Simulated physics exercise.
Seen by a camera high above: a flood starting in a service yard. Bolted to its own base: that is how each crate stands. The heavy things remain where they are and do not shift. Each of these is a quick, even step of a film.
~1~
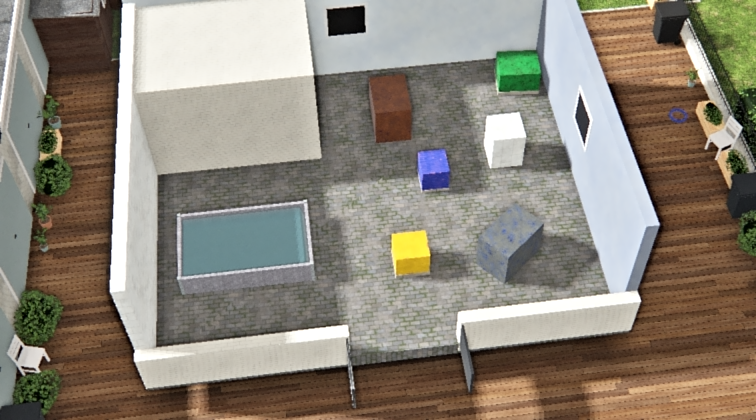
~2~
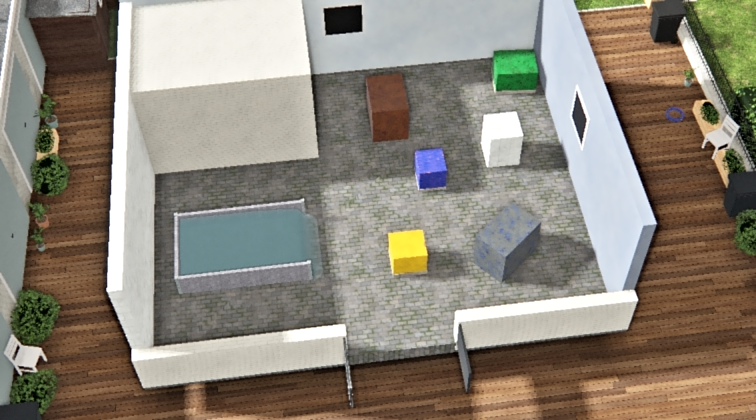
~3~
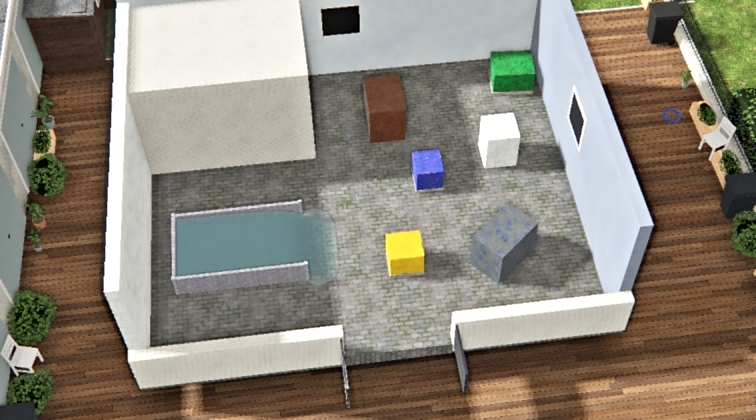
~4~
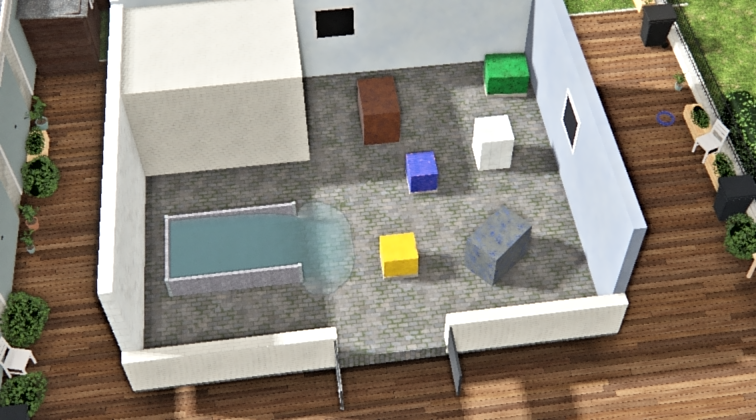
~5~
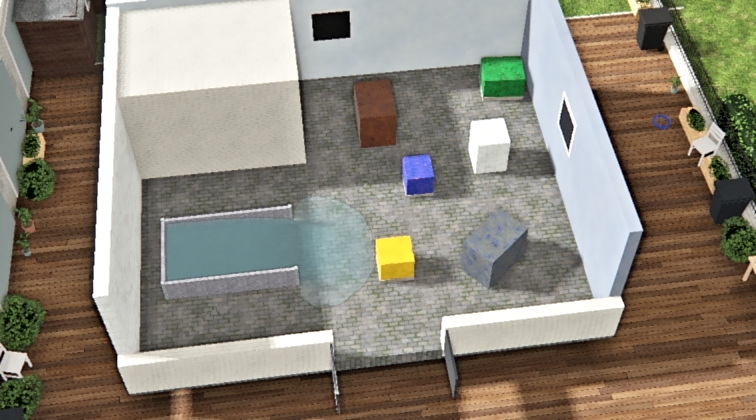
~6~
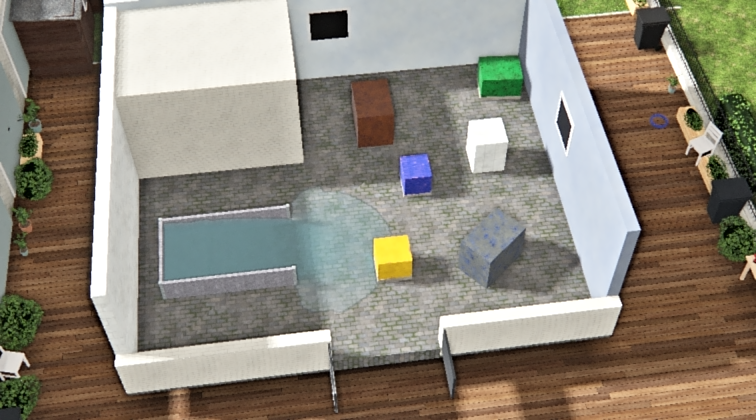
A walled, grey-paved service yard with wooden decking around it is seen from high above. A low tank of blue-green water lies at left below a big cream block, while brown, blue, yellow, white, green and mottled grey crates stand across the middle and right. The tank's right side opens and water spreads rightward in a widening, pale fan to the yellow crate, the crates staying put as the camera drifts slightly right.
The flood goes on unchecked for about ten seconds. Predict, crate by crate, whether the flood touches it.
Looks like the yellow crate is within reach of the water, looks like the blue crate is within reach of the water, looks like the green crate is within reach of the water.
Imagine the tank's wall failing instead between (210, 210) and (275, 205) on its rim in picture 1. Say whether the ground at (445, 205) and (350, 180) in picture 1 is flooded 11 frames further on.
The first spot is unreached, the second submerged.
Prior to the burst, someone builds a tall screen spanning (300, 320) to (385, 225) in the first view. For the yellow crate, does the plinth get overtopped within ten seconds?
Well, the yellow crate comes through dry in the end.
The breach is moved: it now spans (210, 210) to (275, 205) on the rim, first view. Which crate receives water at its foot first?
Answer: The one in blue.
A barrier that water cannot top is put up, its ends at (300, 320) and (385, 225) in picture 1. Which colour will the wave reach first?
I'd go with the blue one.
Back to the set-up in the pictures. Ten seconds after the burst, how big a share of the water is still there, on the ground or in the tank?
About 78 per cent.
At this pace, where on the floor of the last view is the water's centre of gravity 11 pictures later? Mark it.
Around pixel (315, 248) of the last picture.
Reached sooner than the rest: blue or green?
Answer: That's the crate marked blue.
A moment on, water covers 20 % of the floor; the yellow crate water round its plinth, the blue crate water round its plinth, the green crate not reached.
Next, water covers 30 % of the floor; the yellow crate water round its plinth, the blue crate water round its plinth, the green crate not reached.
Then, water covers 40 % of the floor; the yellow crate water round its plinth, the blue crate water round its plinth, the green crate not reached.
Later, water covers 55 % of the floor; the yellow crate water round its plinth, the blue crate water round its plinth, the green crate water round its plinth.
In the end, water covers 65 % of the floor; the yellow crate was topped, the blue crate was topped, the green crate was topped.
